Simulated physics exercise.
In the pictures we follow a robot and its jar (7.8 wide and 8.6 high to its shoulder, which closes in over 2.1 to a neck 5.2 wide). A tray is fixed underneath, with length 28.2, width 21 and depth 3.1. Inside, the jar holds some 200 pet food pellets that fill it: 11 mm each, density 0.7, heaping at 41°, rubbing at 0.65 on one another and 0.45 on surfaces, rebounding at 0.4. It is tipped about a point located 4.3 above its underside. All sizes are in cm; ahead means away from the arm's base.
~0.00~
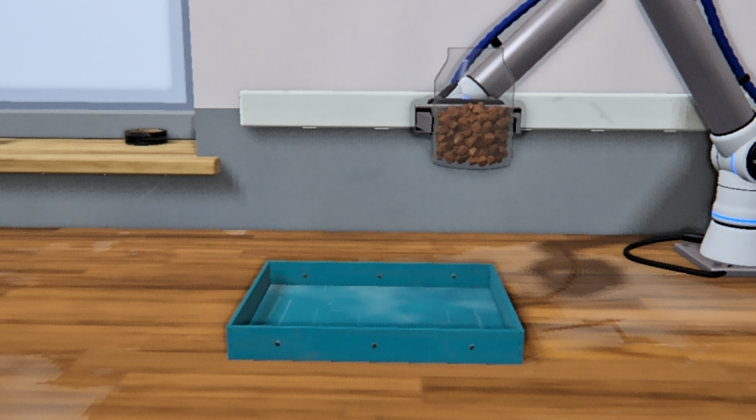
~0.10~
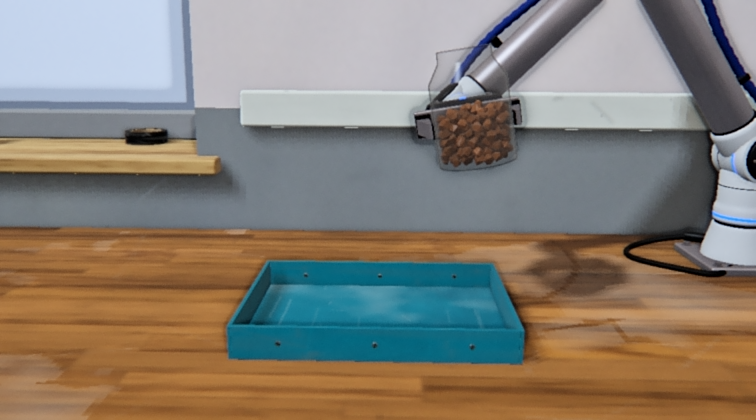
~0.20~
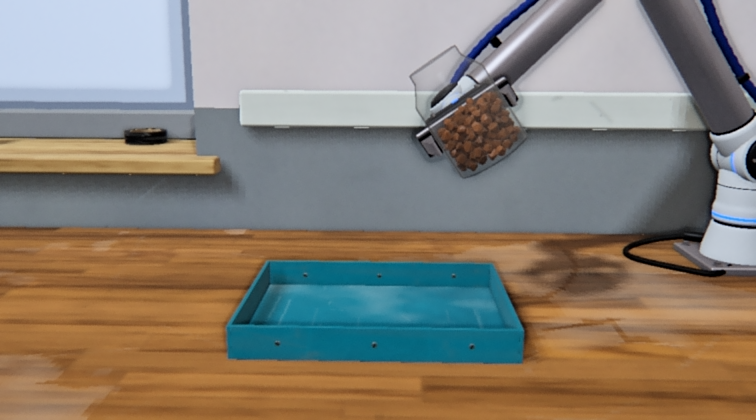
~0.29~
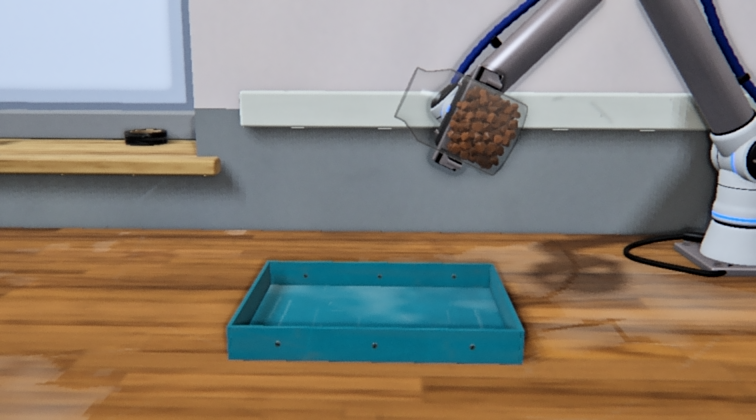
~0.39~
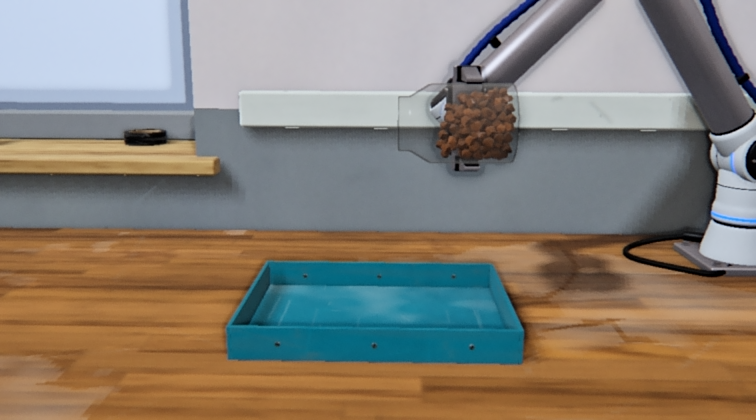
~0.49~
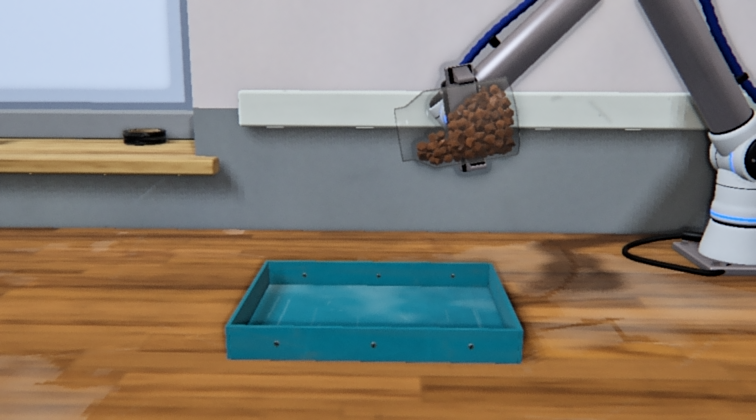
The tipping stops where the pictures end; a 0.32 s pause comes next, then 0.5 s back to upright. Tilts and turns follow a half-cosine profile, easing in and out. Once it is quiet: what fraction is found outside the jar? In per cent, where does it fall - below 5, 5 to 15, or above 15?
It falls below 5 per cent.
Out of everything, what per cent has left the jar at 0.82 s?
Roughly 0 per cent of the load is no longer in the jar.
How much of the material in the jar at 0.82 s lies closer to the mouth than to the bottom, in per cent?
Roughly 50 per cent.
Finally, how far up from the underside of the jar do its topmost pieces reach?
The topmost pieces end up roughly 7.5 cm above the jar's underside.
After 0.82 s, tipped 100°, highest piece 25 above the table; 196 in the jar, 1 in the tray.
After 1.15 s, tipped 24°, highest piece 28 above the table; 195 in the jar, 2 in the tray.
After 1.51 s, upright, highest piece 26 above the table; 195 in the jar, 2 in the tray.
After 2.21 s, upright, highest piece 26 above the table; 195 in the jar, 2 in the tray.
In the end, 195 in the jar, 2 in the tray. That is 1 % outside the jar.
